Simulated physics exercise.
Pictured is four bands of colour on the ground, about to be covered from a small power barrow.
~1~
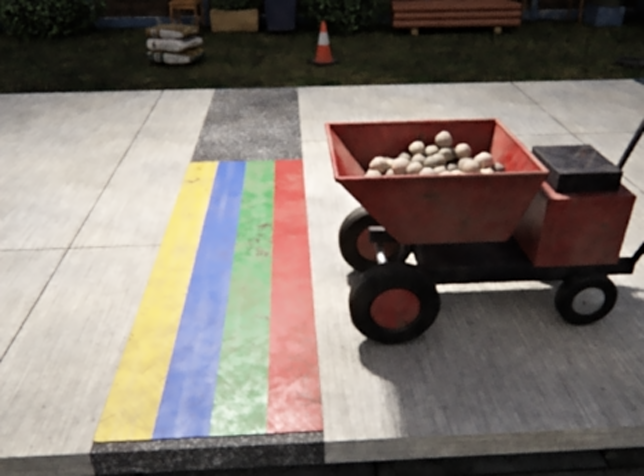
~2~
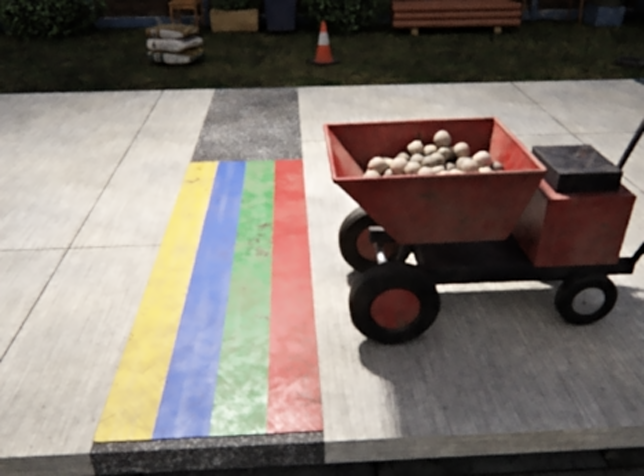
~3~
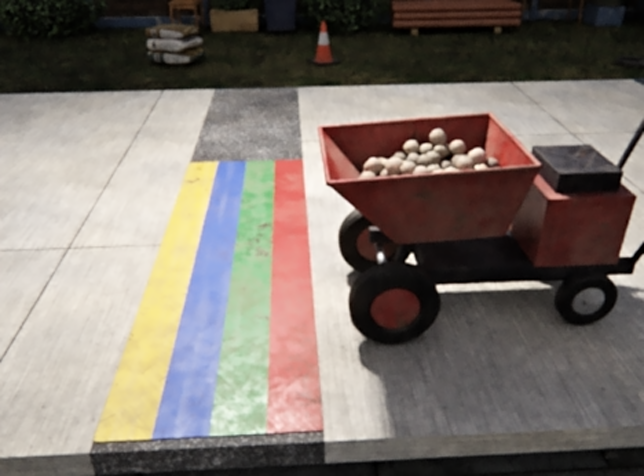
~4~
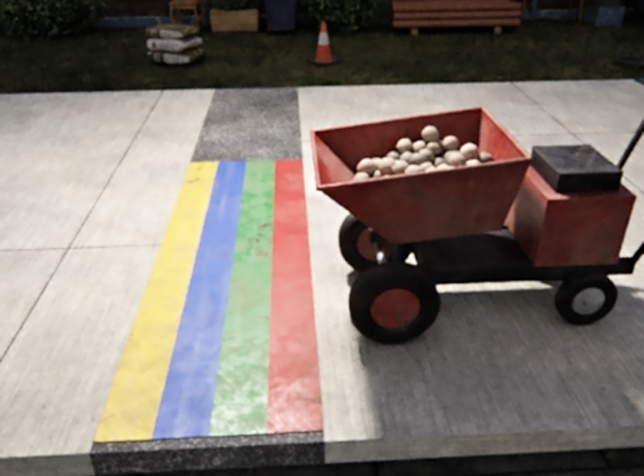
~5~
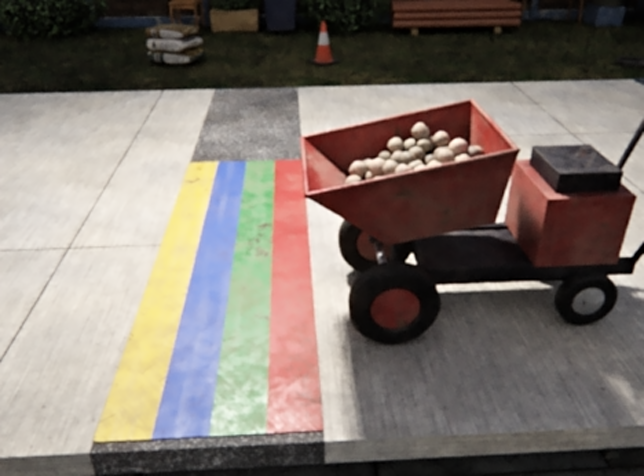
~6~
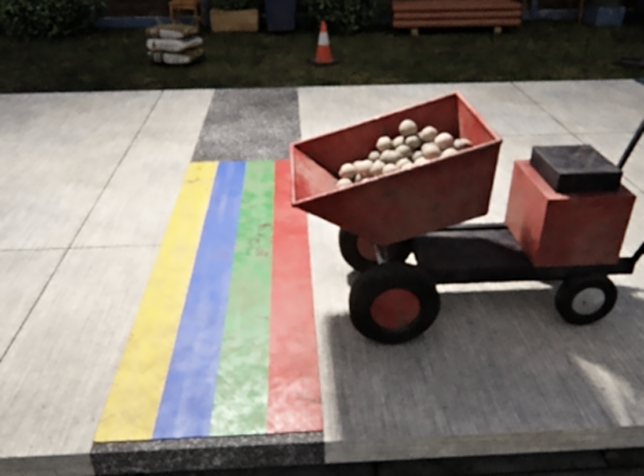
The video shows a red skip loaded with pale, rounded stones on a small wheeled barrow, beside yellow, blue, green and red ground stripes. The skip starts level, then gradually tilts down to the left while the barrow stays still.
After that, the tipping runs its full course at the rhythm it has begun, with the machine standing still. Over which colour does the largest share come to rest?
The largest share rests over blue.
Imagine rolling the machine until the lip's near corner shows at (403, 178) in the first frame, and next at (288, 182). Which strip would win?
Case one gives the green one, case two gives yellow.
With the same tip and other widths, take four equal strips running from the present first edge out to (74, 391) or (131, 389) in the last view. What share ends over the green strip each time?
First case 30 per cent, second case 10 per cent.
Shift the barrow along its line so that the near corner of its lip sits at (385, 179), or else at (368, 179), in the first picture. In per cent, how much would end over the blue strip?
20 % and 30 %.
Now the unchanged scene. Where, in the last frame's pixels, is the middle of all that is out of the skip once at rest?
I'd mark it at roughly (199, 305).
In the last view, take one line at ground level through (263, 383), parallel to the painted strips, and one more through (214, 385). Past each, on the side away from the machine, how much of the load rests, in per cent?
I'd say about 70 and about 60 in a hundred.
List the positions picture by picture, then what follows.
In the first frame, lip of the skip at (337, 180), level; top of the load at (440, 175), river pebbles; red strip at (294, 376); green strip at (242, 378); blue strip at (191, 380); yellow strip at (139, 383).
In the second frame, lip of the skip at (335, 181), level; top of the load at (455, 179).
In the third frame, lip of the skip at (329, 184), tipped barely; top of the load at (451, 177).
In the fourth frame, lip of the skip at (319, 189), tipped a little; top of the load at (444, 174).
In the fifth frame, lip of the skip at (307, 196), tipped a little; top of the load at (443, 156).
In the sixth frame, lip of the skip at (294, 205), tipped clearly; top of the load at (447, 155); red strip at (294, 376); green strip at (242, 378); blue strip at (191, 380); yellow strip at (139, 383).
Soon, skip tipped steeply; all in the skip.
A while on, skip tipped right over; nearly all in the skip; a stray few over the green strip; a small part over the blue strip.
Towards the end, skip tipped right over; about a third in the skip; a small part over the green strip; about a third over the blue strip; about a quarter over the yellow strip; a stray few off the paint.
Finally, skip tipped right over; about a quarter in the skip; none over the red strip; a small part over the green strip; about a third over the blue strip; about a quarter over the yellow strip; a stray few off the paint.
